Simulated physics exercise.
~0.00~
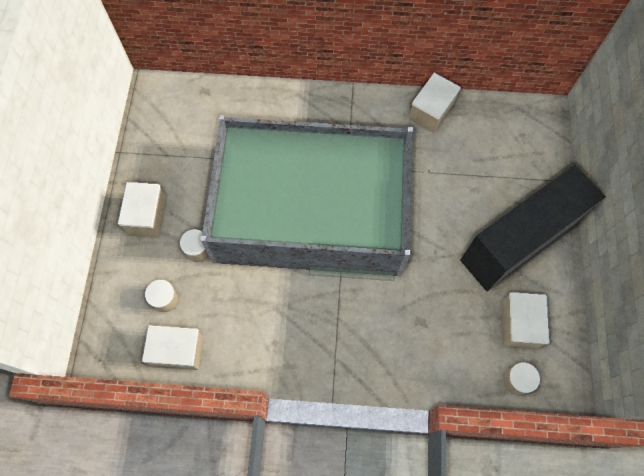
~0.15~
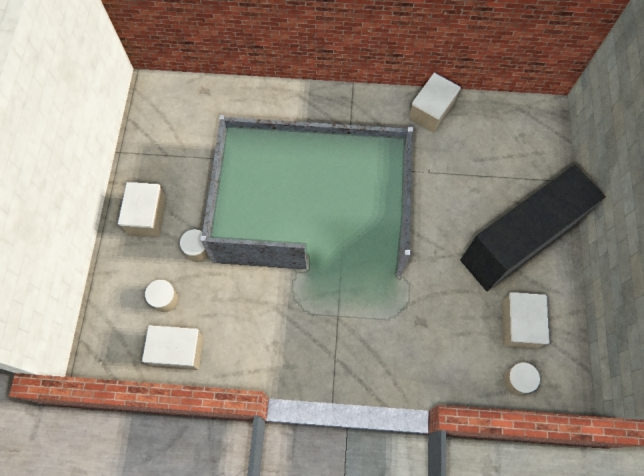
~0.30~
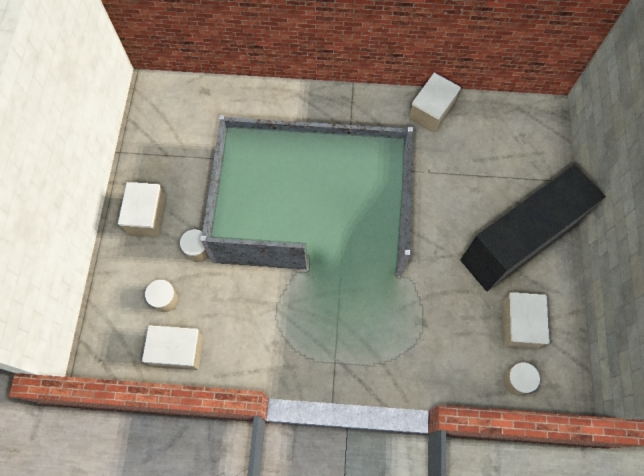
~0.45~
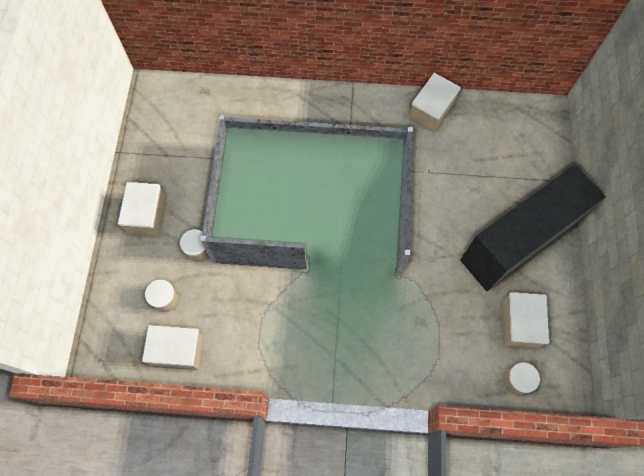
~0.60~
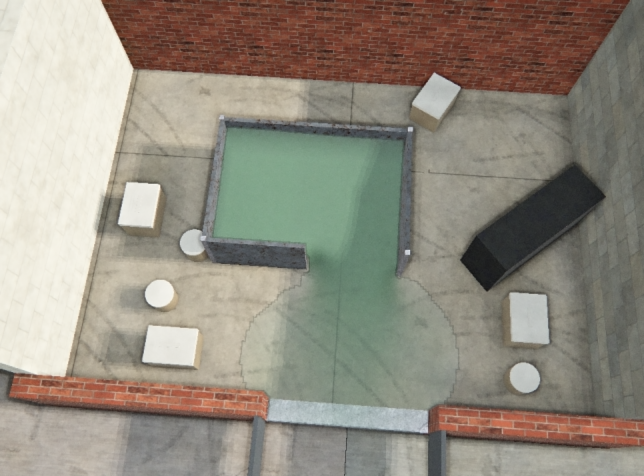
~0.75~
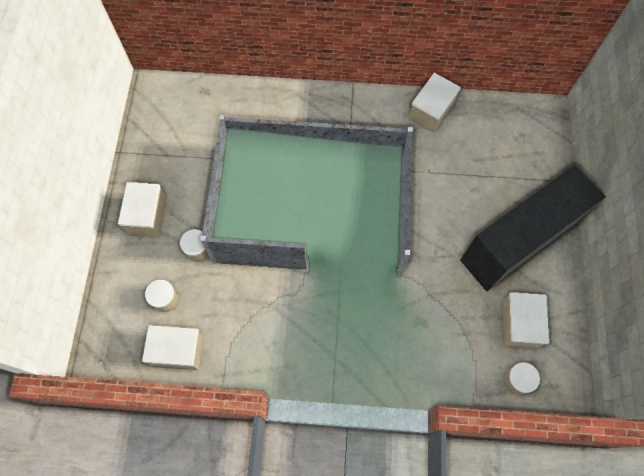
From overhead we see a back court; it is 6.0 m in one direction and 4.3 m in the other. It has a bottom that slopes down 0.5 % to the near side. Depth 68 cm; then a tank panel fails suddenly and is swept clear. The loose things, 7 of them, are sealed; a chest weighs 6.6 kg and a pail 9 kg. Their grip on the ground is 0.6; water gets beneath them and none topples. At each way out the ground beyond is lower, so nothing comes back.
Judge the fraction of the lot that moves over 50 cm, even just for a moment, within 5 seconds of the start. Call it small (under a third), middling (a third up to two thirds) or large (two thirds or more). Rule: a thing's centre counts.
The fraction is small.
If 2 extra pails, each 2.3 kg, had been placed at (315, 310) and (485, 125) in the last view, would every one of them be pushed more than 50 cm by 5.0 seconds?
Result in order: Exceeded; not exceeded.
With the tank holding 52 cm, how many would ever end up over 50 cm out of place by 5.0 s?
Under that setup the answer is 2.
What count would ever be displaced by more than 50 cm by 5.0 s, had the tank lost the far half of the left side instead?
Result: 3 of them.
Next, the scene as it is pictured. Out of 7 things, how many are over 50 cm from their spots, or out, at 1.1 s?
By then 0.
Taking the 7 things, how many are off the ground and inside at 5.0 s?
Count: 1.
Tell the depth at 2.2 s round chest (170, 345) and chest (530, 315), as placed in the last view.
Close to 2 and 2 centimetres.
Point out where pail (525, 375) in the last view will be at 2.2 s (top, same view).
Estimated pixel: Around (572, 335).
After 1.1 s 0 of 7 are over 50 cm from their spots; 0 afloat.
After 2.2 s 1 of 7 are over 50 cm from their spots; 0 afloat.
After 3.5 s 1 of 7 are over 50 cm from their spots; 2 afloat.
After 5.0 s 2 of 7 are over 50 cm from their spots, and 2 have been at some point; 1 afloat.
